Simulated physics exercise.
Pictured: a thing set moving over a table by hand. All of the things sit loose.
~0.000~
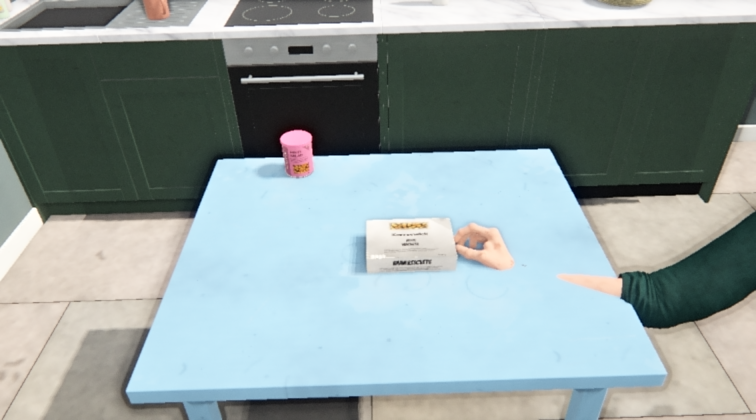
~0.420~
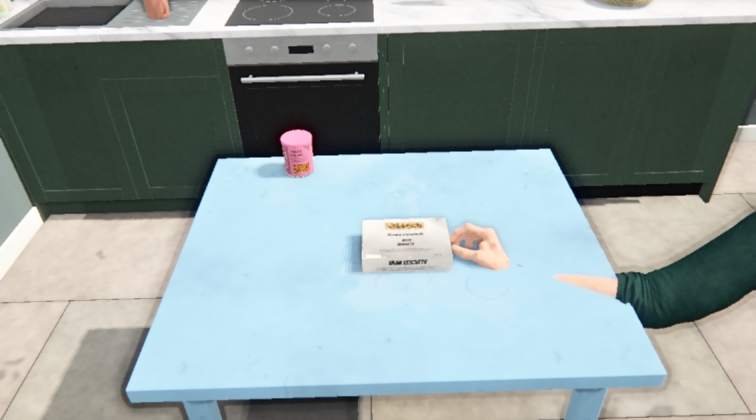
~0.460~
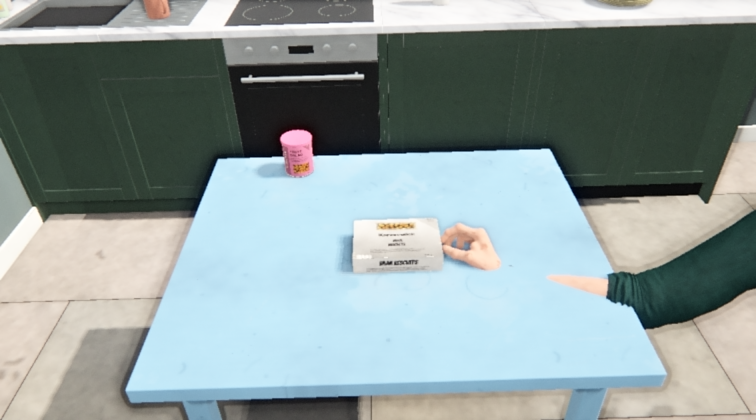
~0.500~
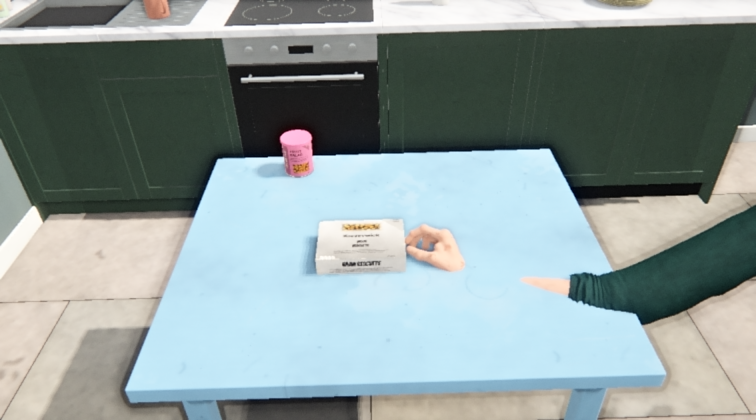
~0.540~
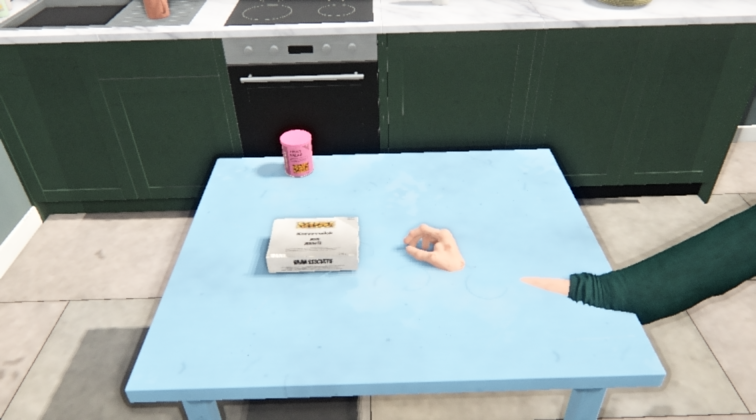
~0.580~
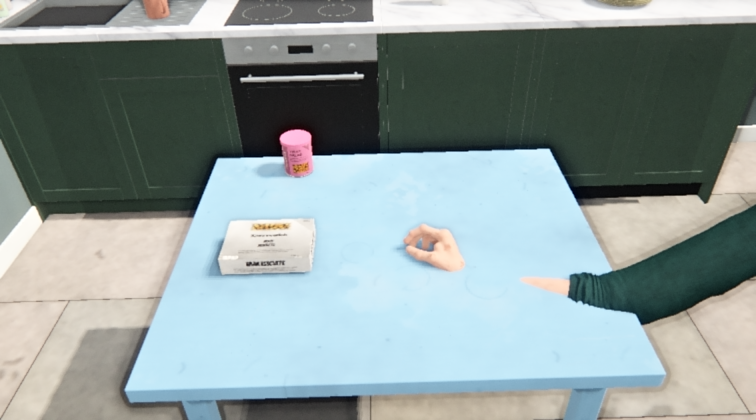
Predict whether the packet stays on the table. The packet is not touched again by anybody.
Looks like it ends up off the table, then.
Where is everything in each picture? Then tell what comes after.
The first picture shows under the hand; white packet (410, 245).
The second picture shows under the hand; white packet (406, 245).
The third picture shows under the hand; white packet (397, 245).
The fourth picture shows white packet (362, 246).
The fifth picture shows white packet (315, 244) shifted a little.
The sixth picture shows white packet (269, 246) shifted about its own width.
After 0.68 s, white packet now off the table.
After 0.88 s, things are still on the move.
After 0.98 s, as before.
In the end (1.3 s), off the table, white packet.
